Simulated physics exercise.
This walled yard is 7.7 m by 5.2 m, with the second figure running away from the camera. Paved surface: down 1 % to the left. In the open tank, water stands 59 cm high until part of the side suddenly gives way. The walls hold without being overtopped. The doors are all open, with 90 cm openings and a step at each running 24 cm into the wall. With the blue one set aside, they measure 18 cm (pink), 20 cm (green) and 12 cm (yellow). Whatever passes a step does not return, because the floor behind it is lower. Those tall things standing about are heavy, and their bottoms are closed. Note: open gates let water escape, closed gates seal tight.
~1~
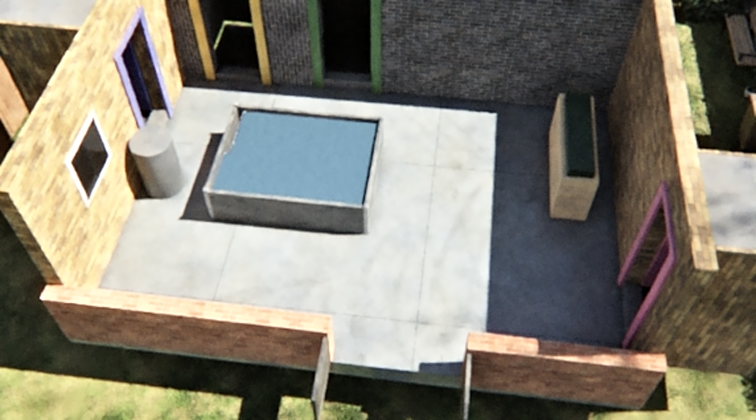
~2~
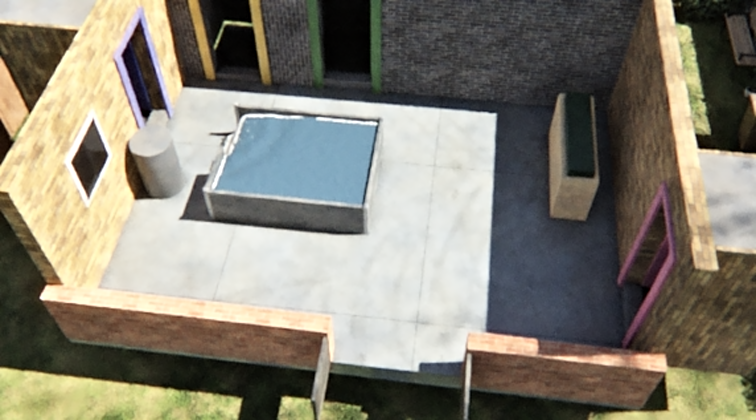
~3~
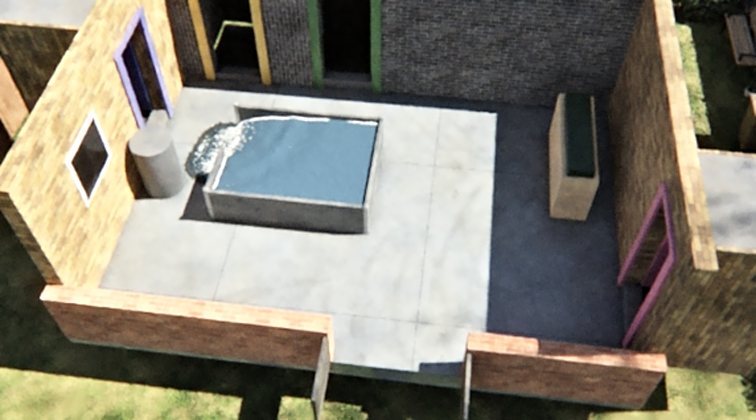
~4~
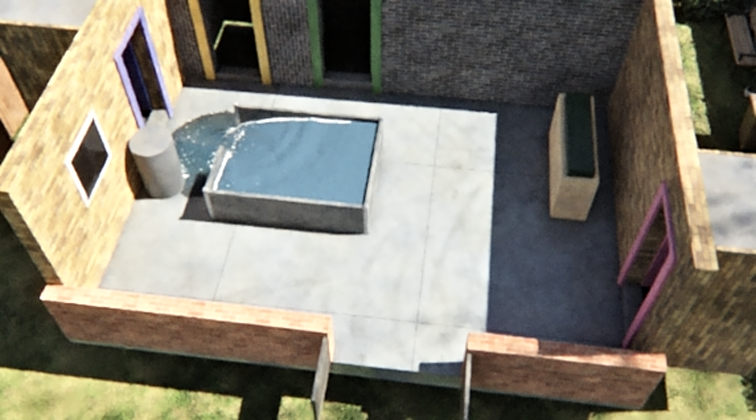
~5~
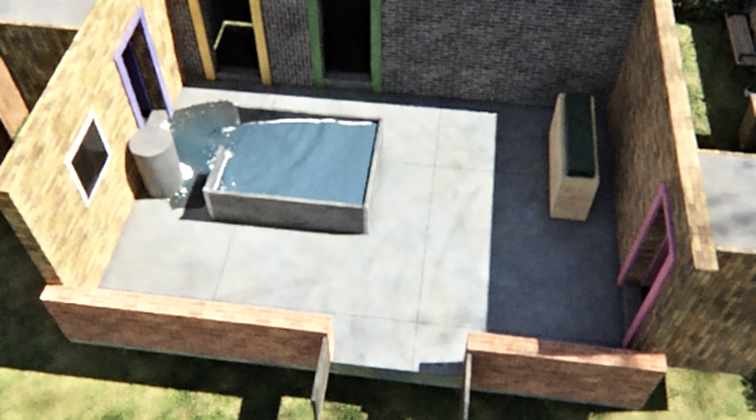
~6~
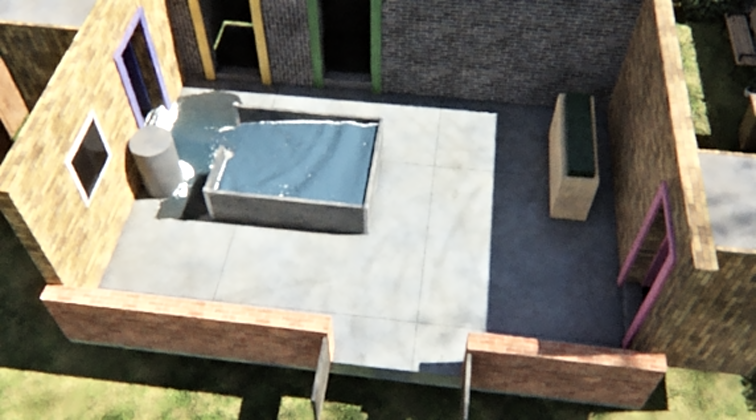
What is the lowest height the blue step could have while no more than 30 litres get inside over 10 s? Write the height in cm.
35 cm.
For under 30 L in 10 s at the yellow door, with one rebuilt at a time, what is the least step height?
Yellow: Roughly 18 cm.
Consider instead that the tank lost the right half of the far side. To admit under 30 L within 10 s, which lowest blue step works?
If so: Around 11.5 cm.
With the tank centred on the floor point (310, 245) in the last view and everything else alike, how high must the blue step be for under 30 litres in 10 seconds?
Near 11.0 cm.
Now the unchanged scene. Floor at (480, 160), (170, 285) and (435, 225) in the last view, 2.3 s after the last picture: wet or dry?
One by one: Clear, drenched, clear.
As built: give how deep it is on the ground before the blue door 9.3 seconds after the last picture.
Depth: Near 14.5 cm.
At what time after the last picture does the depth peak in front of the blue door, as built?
Some 1.0 s, more or less.
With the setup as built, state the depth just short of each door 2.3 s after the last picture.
Yellow door 21 cm, green door 4 cm, pink door 0 cm, blue door 33 cm.
Then, 0.7 s after the last picture water covers 15 % of the floor, deepest (42 cm) near (155, 153); 40 cm at the blue door, 47 litres in over its 21 cm step.
Then, 2.3 s after the last picture water covers 30 % of the floor, deepest (39 cm) near (185, 81); 33 cm at the blue door, 207 litres in over its 21 cm step.
Then, 9.3 s after the last picture water covers 95 % of the floor, deepest (15 cm) near (180, 95); 14 cm at the blue door, 265 litres in over its 21 cm step.
At the blue door as built, the water peaked near 42 cm, 1.1 s after the last picture.
With a step of 28.5 cm, 97 litres would have come in within the 10 s; with 38.5 cm, 10 litres. So under 30 litres takes about 35 cm.
